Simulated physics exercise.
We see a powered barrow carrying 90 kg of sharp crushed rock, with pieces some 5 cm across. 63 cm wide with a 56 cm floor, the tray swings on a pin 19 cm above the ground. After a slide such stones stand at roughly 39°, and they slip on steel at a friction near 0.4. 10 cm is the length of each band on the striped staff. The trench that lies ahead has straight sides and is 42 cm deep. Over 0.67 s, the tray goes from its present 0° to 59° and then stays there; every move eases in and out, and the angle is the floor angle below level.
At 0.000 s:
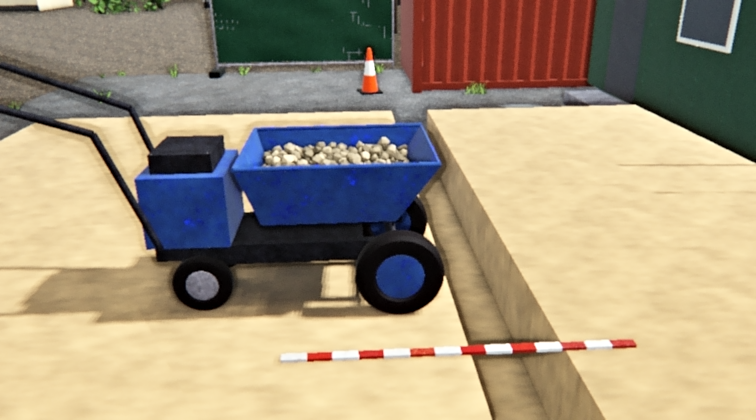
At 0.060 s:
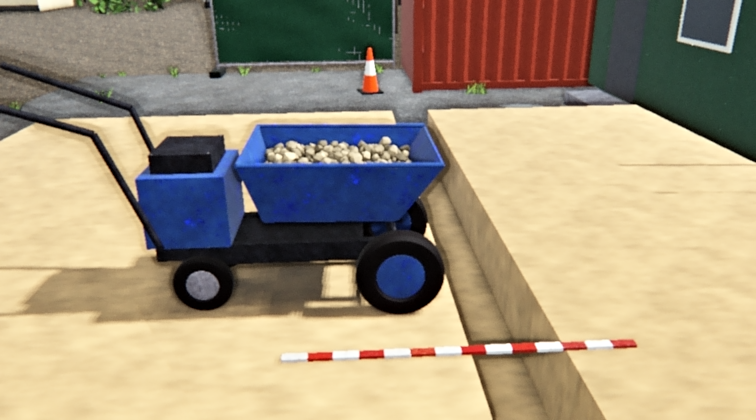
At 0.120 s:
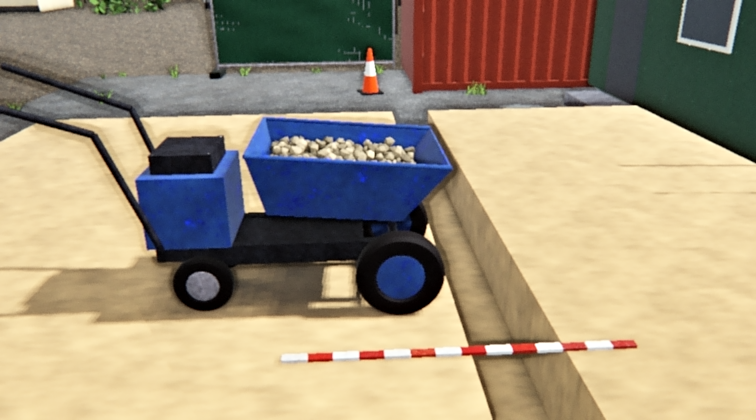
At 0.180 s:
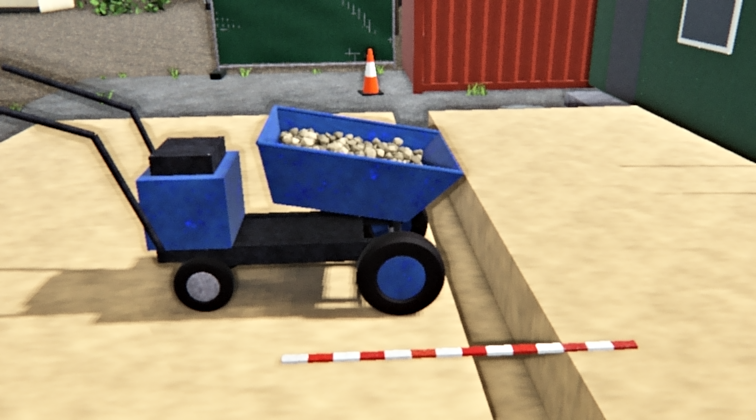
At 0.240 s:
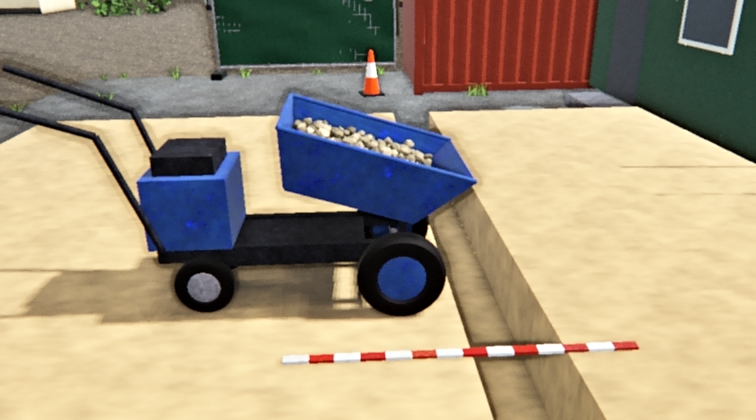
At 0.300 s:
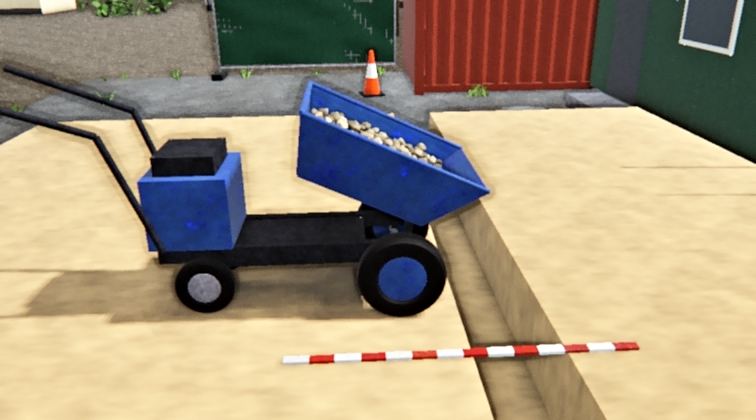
A blue powered barrow stands still while its stone-filled tray tilts steadily down toward the right.
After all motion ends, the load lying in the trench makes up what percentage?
It makes up about 9 per cent.
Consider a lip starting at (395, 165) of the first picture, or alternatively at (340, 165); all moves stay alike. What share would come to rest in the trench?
I'd say some 30 per cent and some 30 per cent.
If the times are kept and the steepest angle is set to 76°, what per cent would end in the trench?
Then close to 45 per cent.
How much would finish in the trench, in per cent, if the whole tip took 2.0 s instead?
Close to 10 per cent then.
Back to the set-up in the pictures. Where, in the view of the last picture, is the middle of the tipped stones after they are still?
The stones end up centred near (556, 275).
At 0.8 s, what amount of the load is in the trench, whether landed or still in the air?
About 0 per cent by then.
After 0.5 s the floor is at 50°; 100 % in the tray; the foremost stones are at (480, 207).
After 0.8 s the floor is at 59°; 98 % in the tray, 2 % in the trench; the foremost stones are at (543, 237).
After 1.1 s the floor is at 59°; 71 % in the tray, 5 % in the trench, 24 % past the trench; the foremost stones are at (628, 282).
After 3.1 s the floor is at 59°; 63 % in the tray, 9 % in the trench, 28 % past the trench; the foremost stones are at (681, 259).
